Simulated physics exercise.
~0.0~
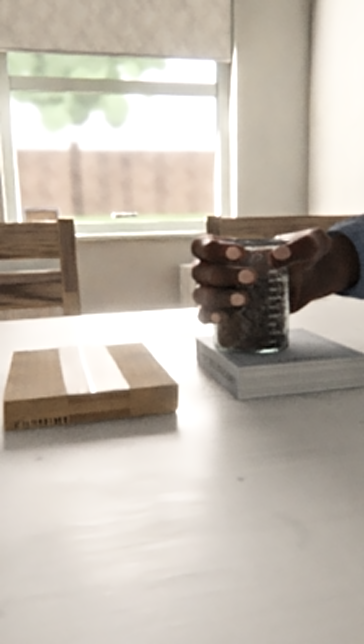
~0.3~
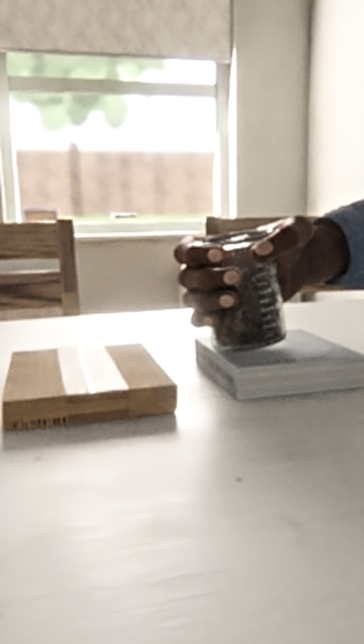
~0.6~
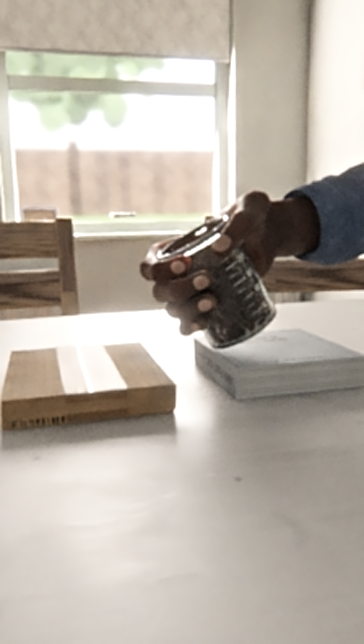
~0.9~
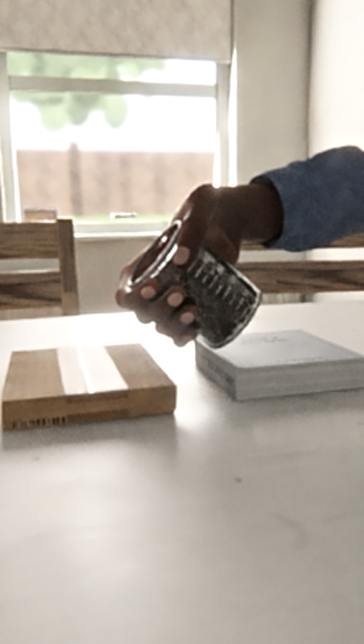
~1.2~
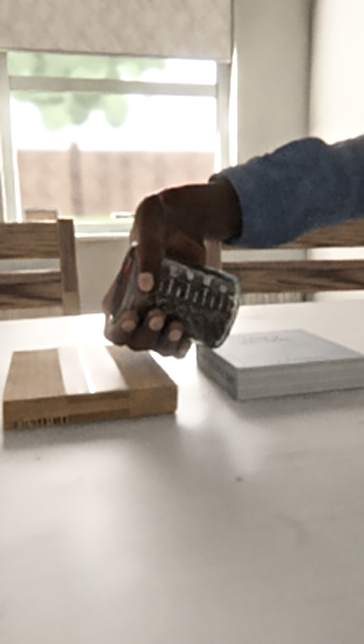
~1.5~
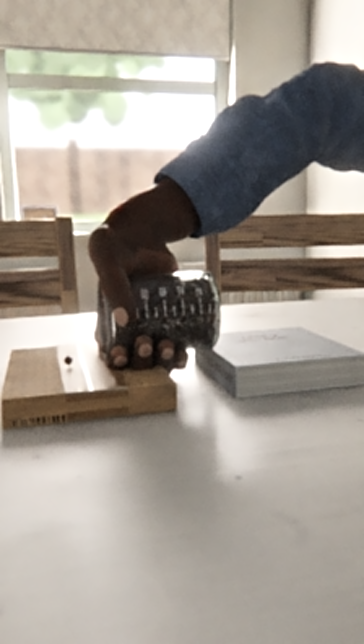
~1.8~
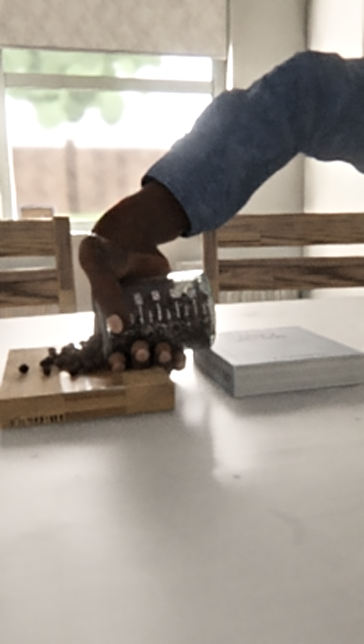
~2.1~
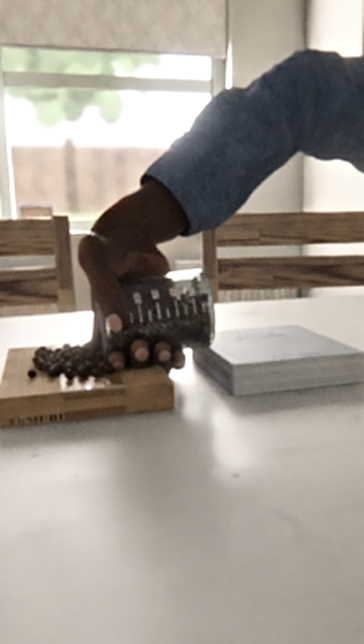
On a table, a hand tips a beaker onto a wooden box, spilling dark berries.
